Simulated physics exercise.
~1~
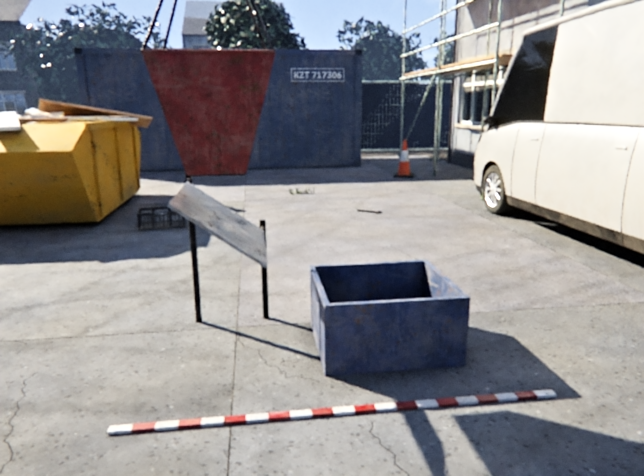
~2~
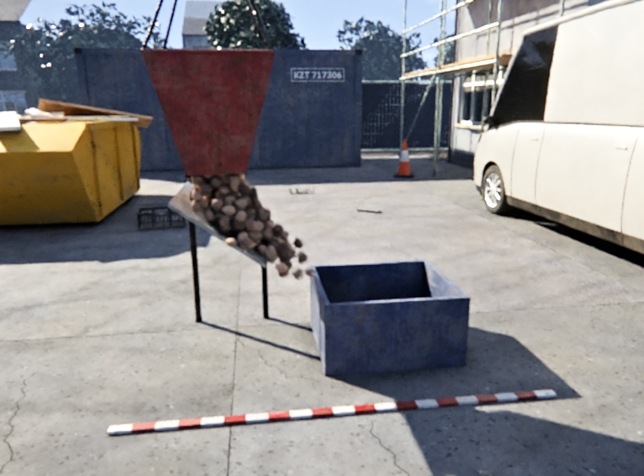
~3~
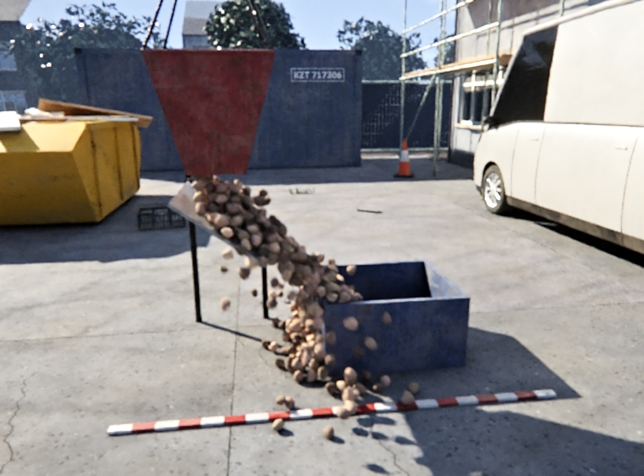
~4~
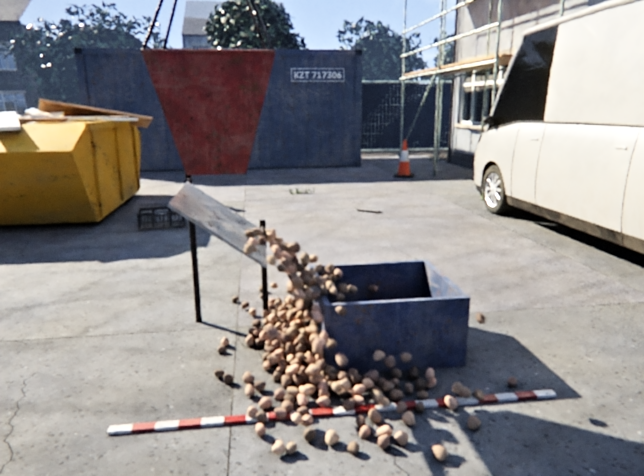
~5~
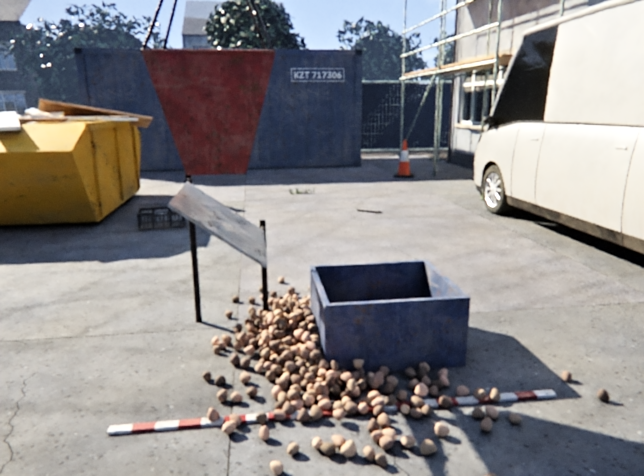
Brown stones pour from a red skip down a sloping plate, mostly missing the blue bin.
